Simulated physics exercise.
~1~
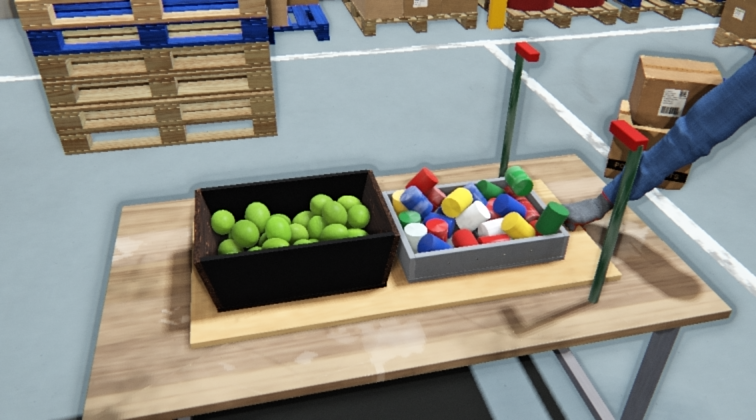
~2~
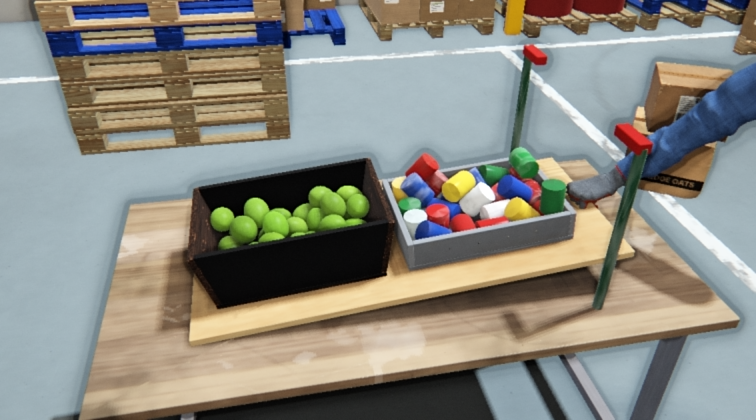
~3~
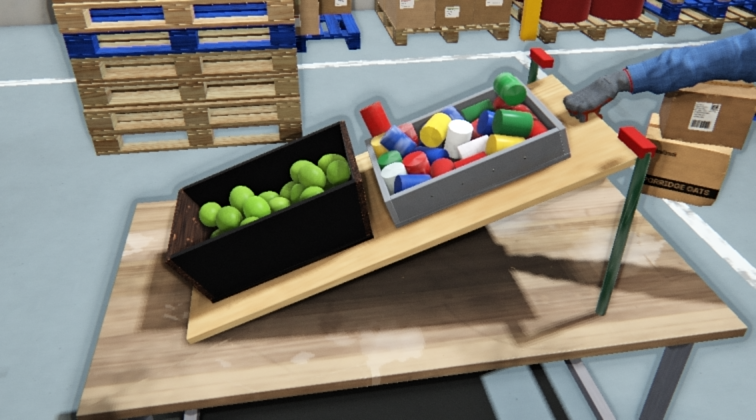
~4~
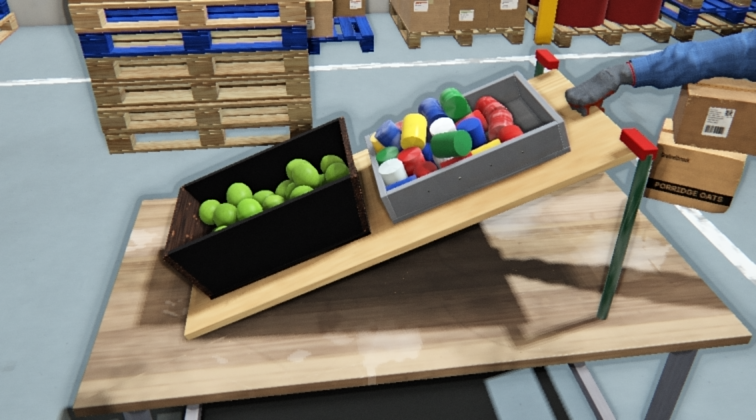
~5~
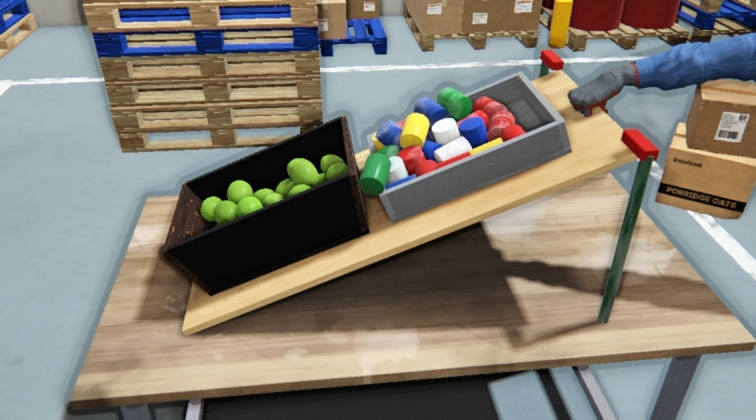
A gloved hand sharply lifts the board's right end, tilting both tubs and shifting their contents left.
